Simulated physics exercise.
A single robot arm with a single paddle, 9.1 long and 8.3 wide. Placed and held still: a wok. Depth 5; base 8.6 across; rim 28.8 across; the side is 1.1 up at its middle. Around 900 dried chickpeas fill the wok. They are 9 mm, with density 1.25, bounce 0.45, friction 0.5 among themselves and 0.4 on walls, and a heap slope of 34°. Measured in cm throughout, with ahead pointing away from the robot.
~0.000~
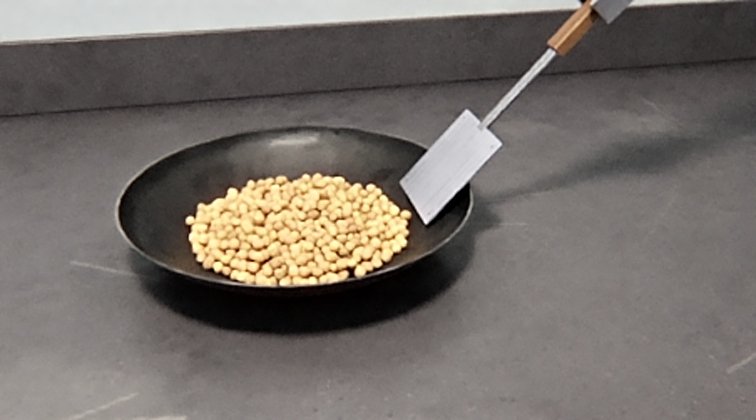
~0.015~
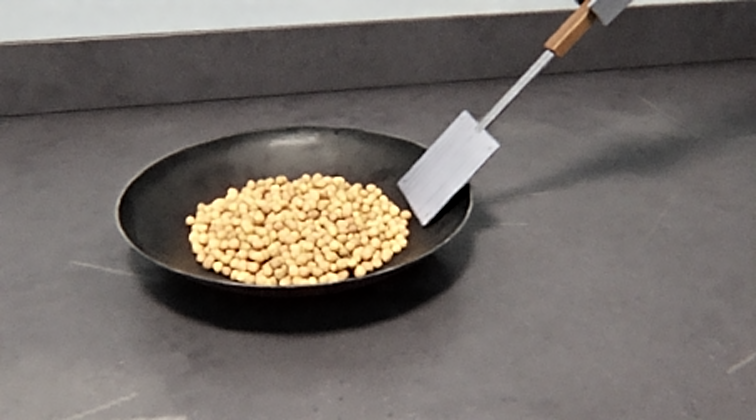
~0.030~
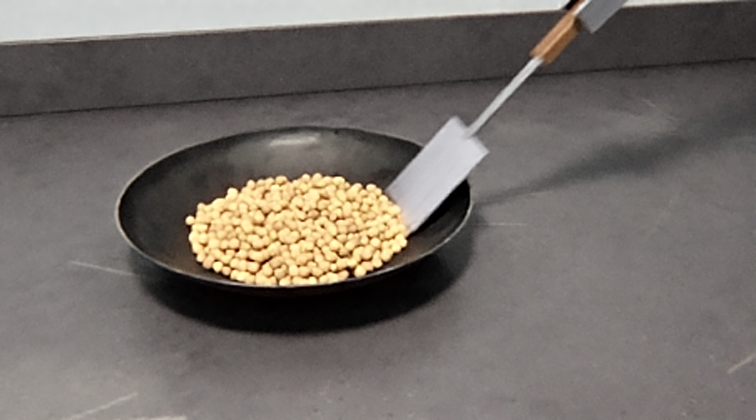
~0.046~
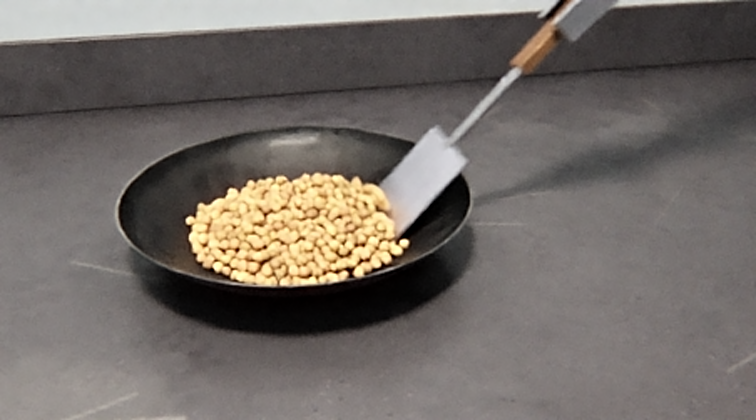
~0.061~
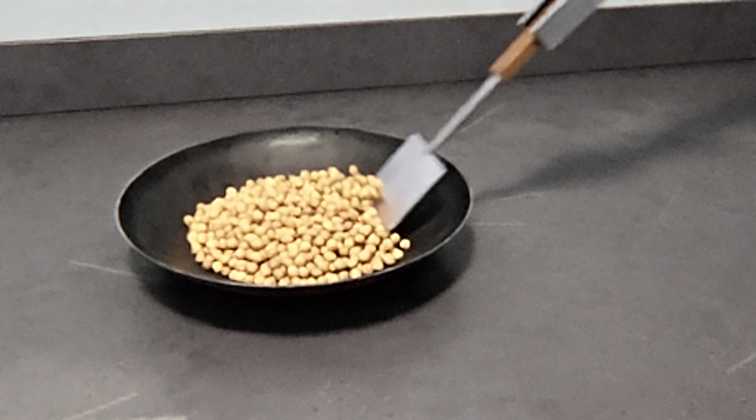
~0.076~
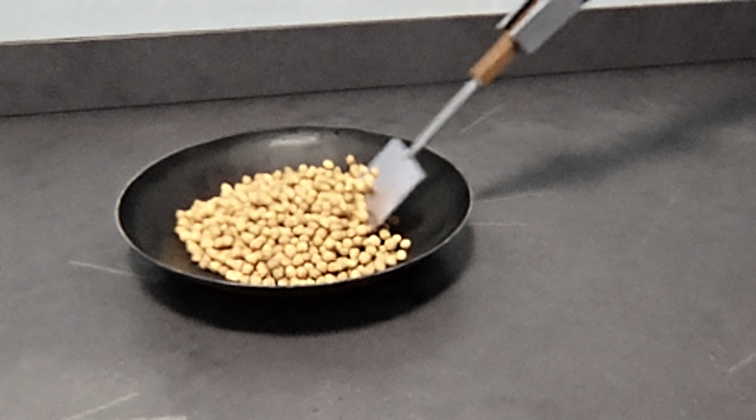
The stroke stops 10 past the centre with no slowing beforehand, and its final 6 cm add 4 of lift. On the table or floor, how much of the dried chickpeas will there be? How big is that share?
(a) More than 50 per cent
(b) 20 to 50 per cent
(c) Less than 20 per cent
20 to 50 per cent (b).
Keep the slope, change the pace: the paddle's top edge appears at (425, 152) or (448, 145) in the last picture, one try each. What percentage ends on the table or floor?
First try about 30 %, second try about 15 %.
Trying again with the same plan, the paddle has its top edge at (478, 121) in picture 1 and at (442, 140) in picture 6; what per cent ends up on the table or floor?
Off the vessel, on the table or floor: Some 15 percent.
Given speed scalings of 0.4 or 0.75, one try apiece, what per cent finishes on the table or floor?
About 10 and 25 per cent.
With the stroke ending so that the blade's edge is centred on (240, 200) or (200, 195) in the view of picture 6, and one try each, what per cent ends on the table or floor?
Some 15 and 25 per cent.
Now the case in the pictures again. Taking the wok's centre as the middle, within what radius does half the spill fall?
Some 48 cm.
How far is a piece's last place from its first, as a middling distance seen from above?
I'd guess close to 6 centimetres.
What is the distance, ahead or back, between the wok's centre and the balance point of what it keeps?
I'd say close to 3.5 cm toward the front.
By 0.11 s, sloping 47°, highest piece 9 above the table; 900 in the wok.
By 0.15 s, sloping 47°, highest piece 9 above the table; 900 in the wok.
By 0.37 s, sloping 47°, highest piece 14 above the table; 598 in the wok, 132 on the table or floor, 170 on the blade or in flight.
By 1.42 s, sloping 47°, highest piece 5 above the table; 598 in the wok, 302 on the table or floor.
Final count, 598 in the wok, 302 on the table or floor. That is 34 % on the table or floor.
